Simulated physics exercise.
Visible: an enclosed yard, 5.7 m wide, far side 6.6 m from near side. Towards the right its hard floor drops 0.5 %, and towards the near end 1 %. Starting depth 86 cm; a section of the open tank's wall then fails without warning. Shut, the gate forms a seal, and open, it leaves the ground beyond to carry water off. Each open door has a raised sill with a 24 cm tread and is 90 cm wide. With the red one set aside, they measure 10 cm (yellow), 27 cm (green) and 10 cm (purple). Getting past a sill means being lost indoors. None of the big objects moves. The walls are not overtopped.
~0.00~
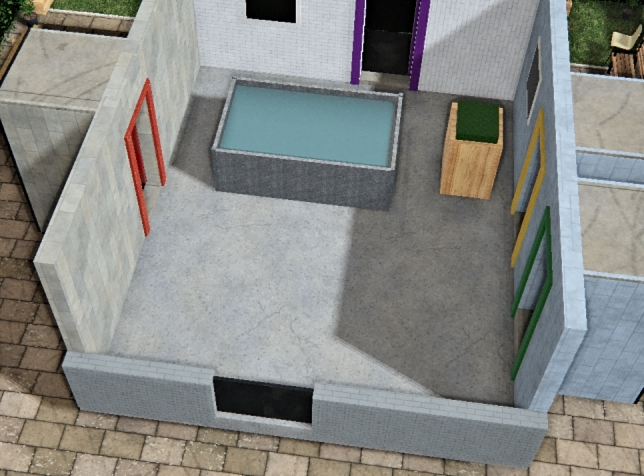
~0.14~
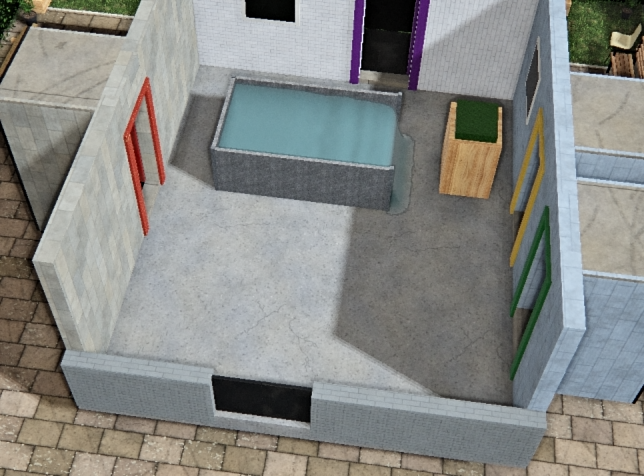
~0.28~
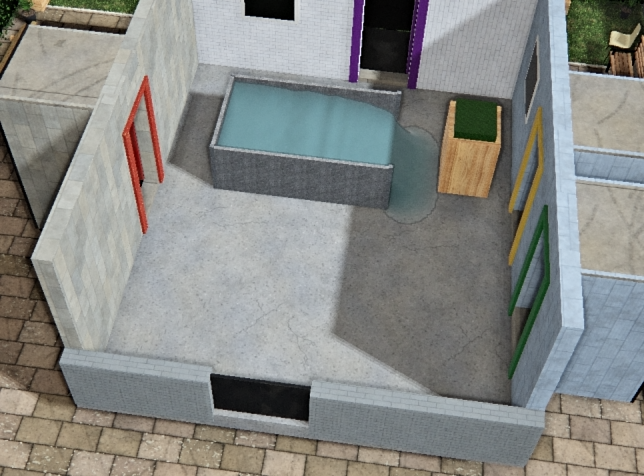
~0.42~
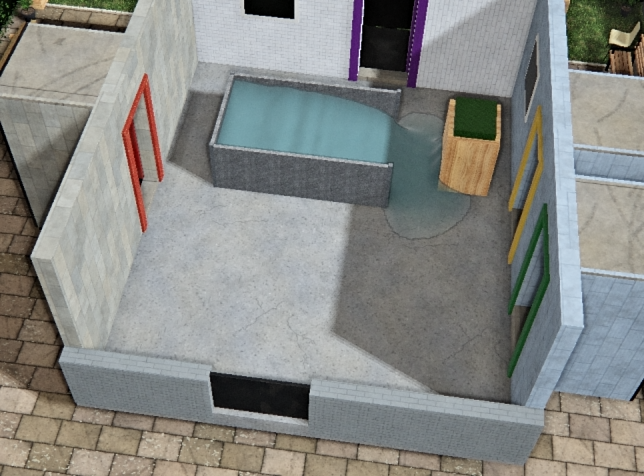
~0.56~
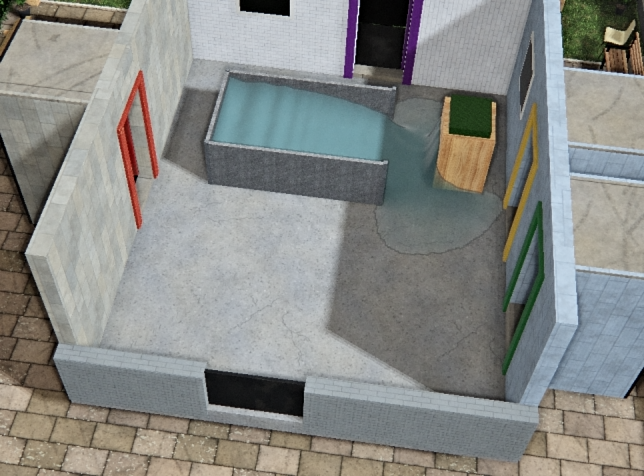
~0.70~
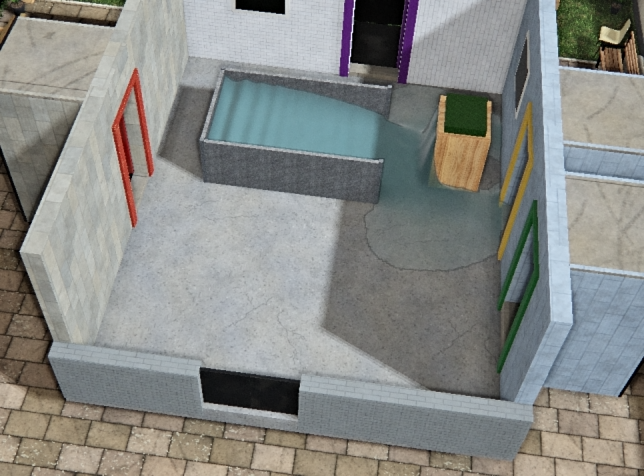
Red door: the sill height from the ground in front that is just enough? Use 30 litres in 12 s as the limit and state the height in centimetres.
10 cm.
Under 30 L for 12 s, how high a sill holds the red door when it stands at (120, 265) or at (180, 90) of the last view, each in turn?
Roughly 10.0 cm for the first and 13.5 cm for the second.
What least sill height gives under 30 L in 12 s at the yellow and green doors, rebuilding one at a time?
About 28 cm at yellow and about 13.0 cm at green.
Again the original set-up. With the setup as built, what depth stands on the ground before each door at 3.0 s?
Door by door, in centimetres - purple 14, green 16, yellow 19, red 0.
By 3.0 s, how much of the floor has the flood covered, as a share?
50 %.
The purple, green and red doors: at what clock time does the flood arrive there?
Door purple 1.4 s / door green 1.2 s / door red 5.0 s.
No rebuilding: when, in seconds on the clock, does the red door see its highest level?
The level tops out around 7.5 s.
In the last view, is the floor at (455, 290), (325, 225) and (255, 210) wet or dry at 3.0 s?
In the order asked: Soaked, untouched, untouched.
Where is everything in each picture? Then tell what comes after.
The first frame shows still water, 86 cm deep, in the open tank at (310, 125); the red door at (147, 164) is dry.
In the second frame, the gap is at (391, 159), the front 0.3 m out at (407, 194); the back of the open tank holds 86 cm.
In the third frame, water pours out at (389, 159) and has run 0.7 m, to (431, 204); about 14 cm deep outside, 86 cm at the back.
In the fourth frame, water pours out at (389, 159) and has run 1.3 m, to (464, 210); about 15 cm deep outside, 86 cm at the back.
In the fifth frame, the gap is at (384, 157), the front 1.9 m out at (496, 212); the back of the open tank holds 84 cm.
In the sixth frame, the front is at (507, 223), 2.1 m from the gap at (379, 156); 5.5 m2 of floor is wet, 74 cm left at the back; 3.7 m in a straight line remain to the red door at (134, 155).
After 1.4 s water covers 25 % of the floor, deepest (60 cm) near (419, 171); it has not reached the red door.
After 3.0 s water covers 50 % of the floor, deepest (40 cm) near (492, 431); it has not reached the red door.
After 12.0 s water covers 100 % of the floor, deepest (18 cm) near (479, 429); 11 cm at the red door, 42 litres in over its 9 cm sill.
At the red door as built, the water arrived by 5.2 s and peaked near 14 cm at 7.4 s.
Run again over the same 12 s with other heights there, 58 litres in over 8 cm, 21 litres over 11 cm. The limit of 30 litres is kept from about 10 cm up.
